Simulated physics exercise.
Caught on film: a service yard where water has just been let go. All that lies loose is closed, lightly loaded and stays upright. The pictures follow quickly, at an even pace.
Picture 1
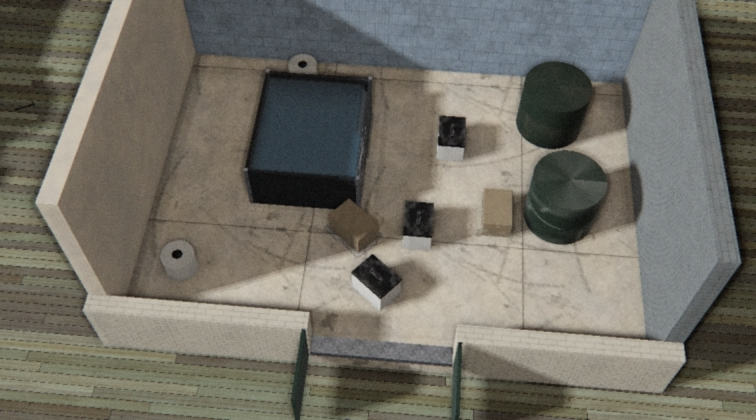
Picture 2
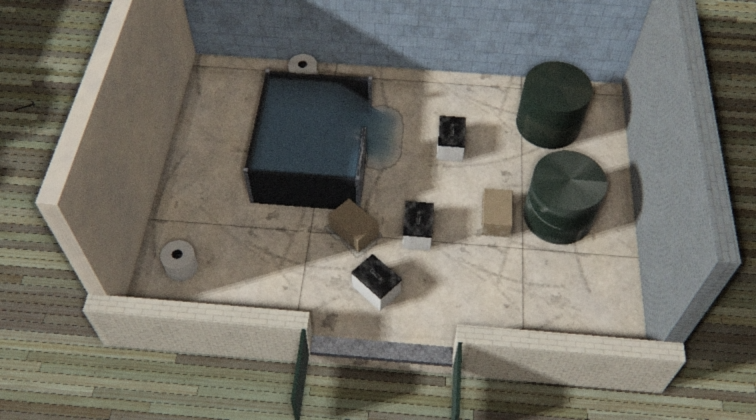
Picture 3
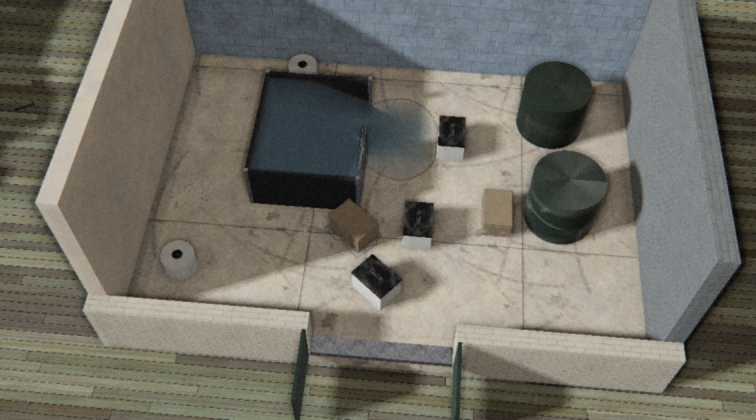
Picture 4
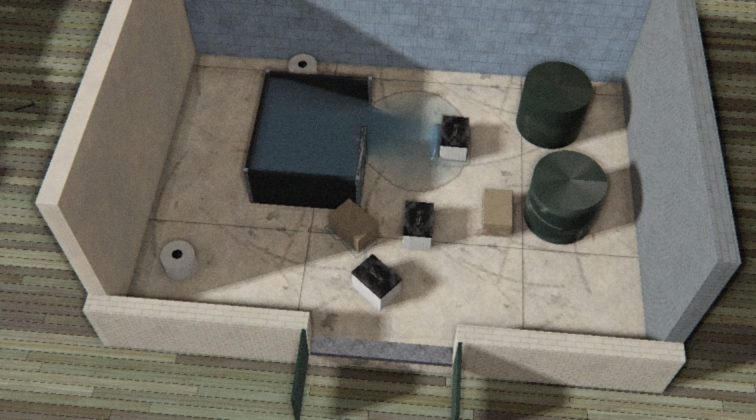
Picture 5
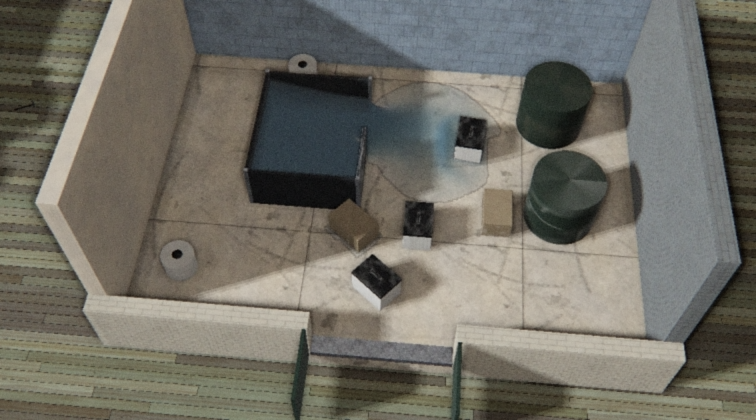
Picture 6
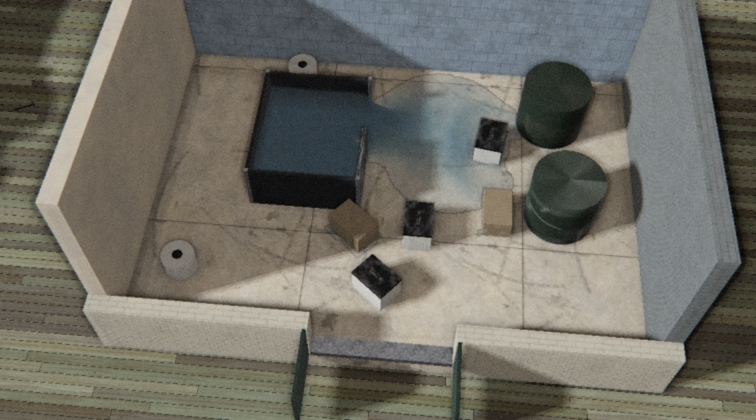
Water spills from an opening in the right side of a dark, blue-filled tank and spreads in a thin, widening pool across the tiled floor of a walled yard. It reaches a black-topped white box and pushes it a short way right toward the green drums, while the other boxes stay put.
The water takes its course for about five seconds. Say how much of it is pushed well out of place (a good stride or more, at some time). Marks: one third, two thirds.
That comes to under a third.
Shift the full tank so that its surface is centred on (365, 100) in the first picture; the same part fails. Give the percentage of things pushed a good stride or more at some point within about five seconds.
Close to 10 %.
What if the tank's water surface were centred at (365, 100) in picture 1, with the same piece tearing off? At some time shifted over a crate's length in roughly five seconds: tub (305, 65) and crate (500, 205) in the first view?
In turn: Less than that, moved that far.
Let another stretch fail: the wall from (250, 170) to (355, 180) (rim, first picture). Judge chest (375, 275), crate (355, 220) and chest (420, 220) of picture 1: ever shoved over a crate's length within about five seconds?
In that order: Yes, swept aside, no.
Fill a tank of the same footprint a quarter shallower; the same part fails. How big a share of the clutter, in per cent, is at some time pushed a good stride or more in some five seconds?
Near 30 in a hundred.
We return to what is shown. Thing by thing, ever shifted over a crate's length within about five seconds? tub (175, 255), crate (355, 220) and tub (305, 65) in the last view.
In turn: Under that, no, never so far.
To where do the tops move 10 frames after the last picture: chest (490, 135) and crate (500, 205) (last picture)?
At about (625, 170) and (520, 258).
A moment on, 1 of 7 are well off their spots; 0 afloat.
Next, 2 of 7 are well off their spots; 0 afloat.
Later, 2 of 7 are well off their spots; 0 afloat.
In the end, 2 of 7 are well off their spots, and 2 have been at some point; 2 afloat.
